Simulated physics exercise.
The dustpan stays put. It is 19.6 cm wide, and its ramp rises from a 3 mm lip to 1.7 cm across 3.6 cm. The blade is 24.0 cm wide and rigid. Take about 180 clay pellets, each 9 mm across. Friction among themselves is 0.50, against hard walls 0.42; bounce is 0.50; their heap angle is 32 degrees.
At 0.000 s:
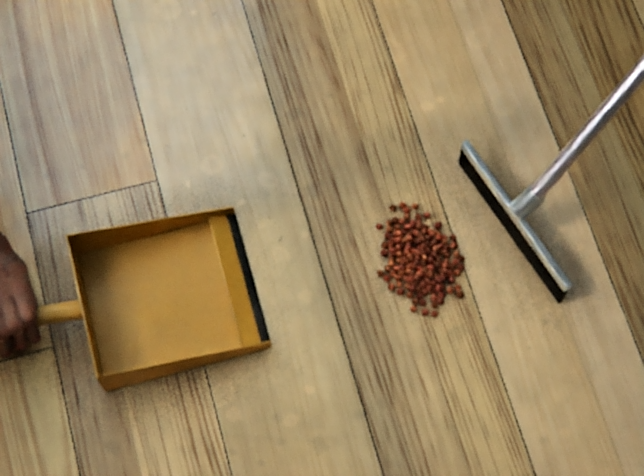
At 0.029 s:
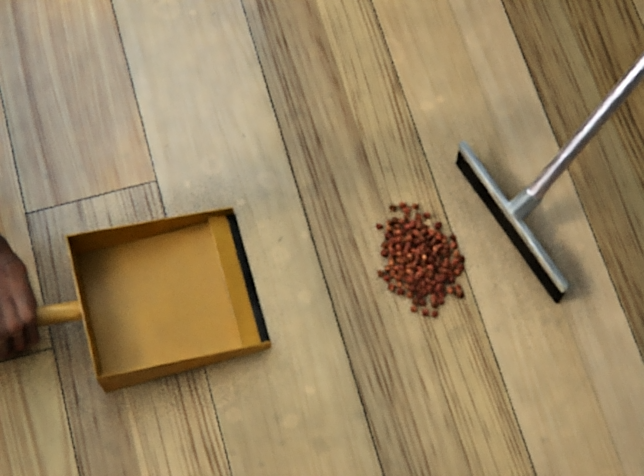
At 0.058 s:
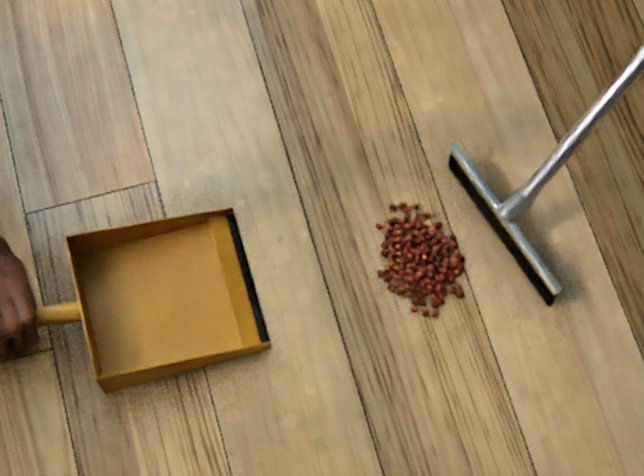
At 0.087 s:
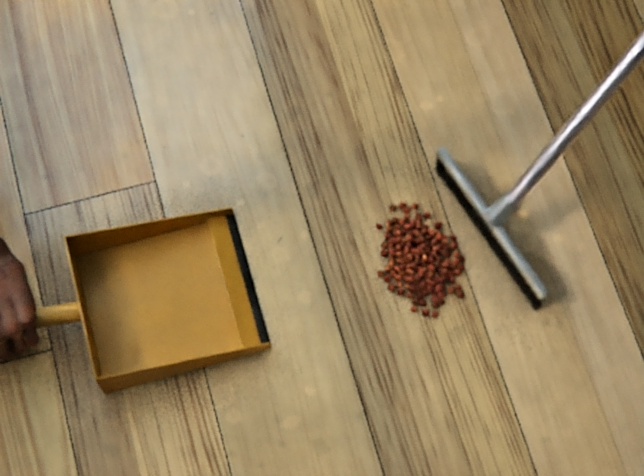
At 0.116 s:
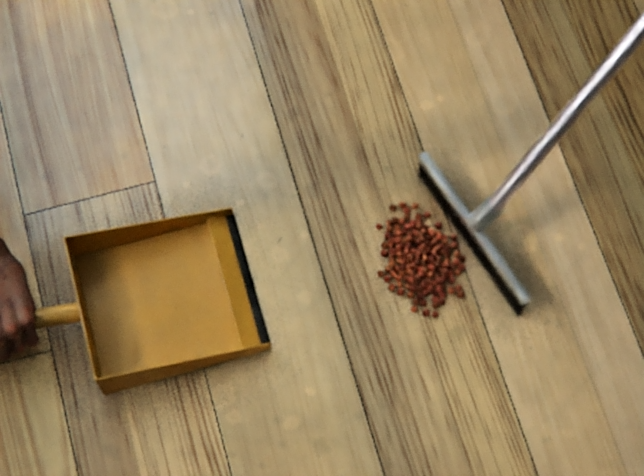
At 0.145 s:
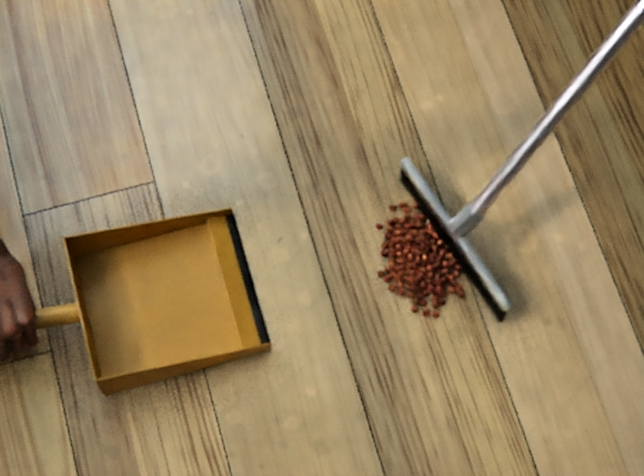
Metal squeegee sliding left across a wooden floor into a small heap of reddish-brown pellets, while a hand holds a yellow dustpan still.
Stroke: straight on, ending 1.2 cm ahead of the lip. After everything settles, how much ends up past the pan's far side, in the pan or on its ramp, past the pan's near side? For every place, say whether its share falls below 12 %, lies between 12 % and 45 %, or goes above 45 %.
Far side: A sprinkling, pan: A solid amount, near side: A solid amount.
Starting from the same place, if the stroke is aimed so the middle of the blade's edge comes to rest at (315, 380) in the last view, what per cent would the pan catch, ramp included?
Close to 10 in a hundred.
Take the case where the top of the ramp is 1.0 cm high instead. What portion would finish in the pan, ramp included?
I'd put it near 25 per cent, ramp counted.
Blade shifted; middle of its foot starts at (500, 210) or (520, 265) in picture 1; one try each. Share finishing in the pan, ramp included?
Roughly 15 % and 25 %.
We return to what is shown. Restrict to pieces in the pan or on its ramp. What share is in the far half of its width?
About 20 %.
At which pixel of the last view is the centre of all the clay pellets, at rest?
Somewhere near (267, 322) in the last picture.
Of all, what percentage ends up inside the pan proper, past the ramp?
Close to 0 per cent.
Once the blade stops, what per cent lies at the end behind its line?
Something like 0 per cent, roughly.
After 0.28 s, middle of the blade 14 cm from the lip; 0 % over the lip, far side 0 %, near side 20 %.
After 0.37 s, middle of the blade 7 cm from the lip; 0 % over the lip, far side 0 %, near side 25 %.
After 0.59 s, middle of the blade 4 cm from the lip; 20 % over the lip, far side 0 %, near side 30 %.
By 1.0 s all is still; far side 0 %, pan 20 %, near side 30 %, in front of the lip or behind the blade 50 %.
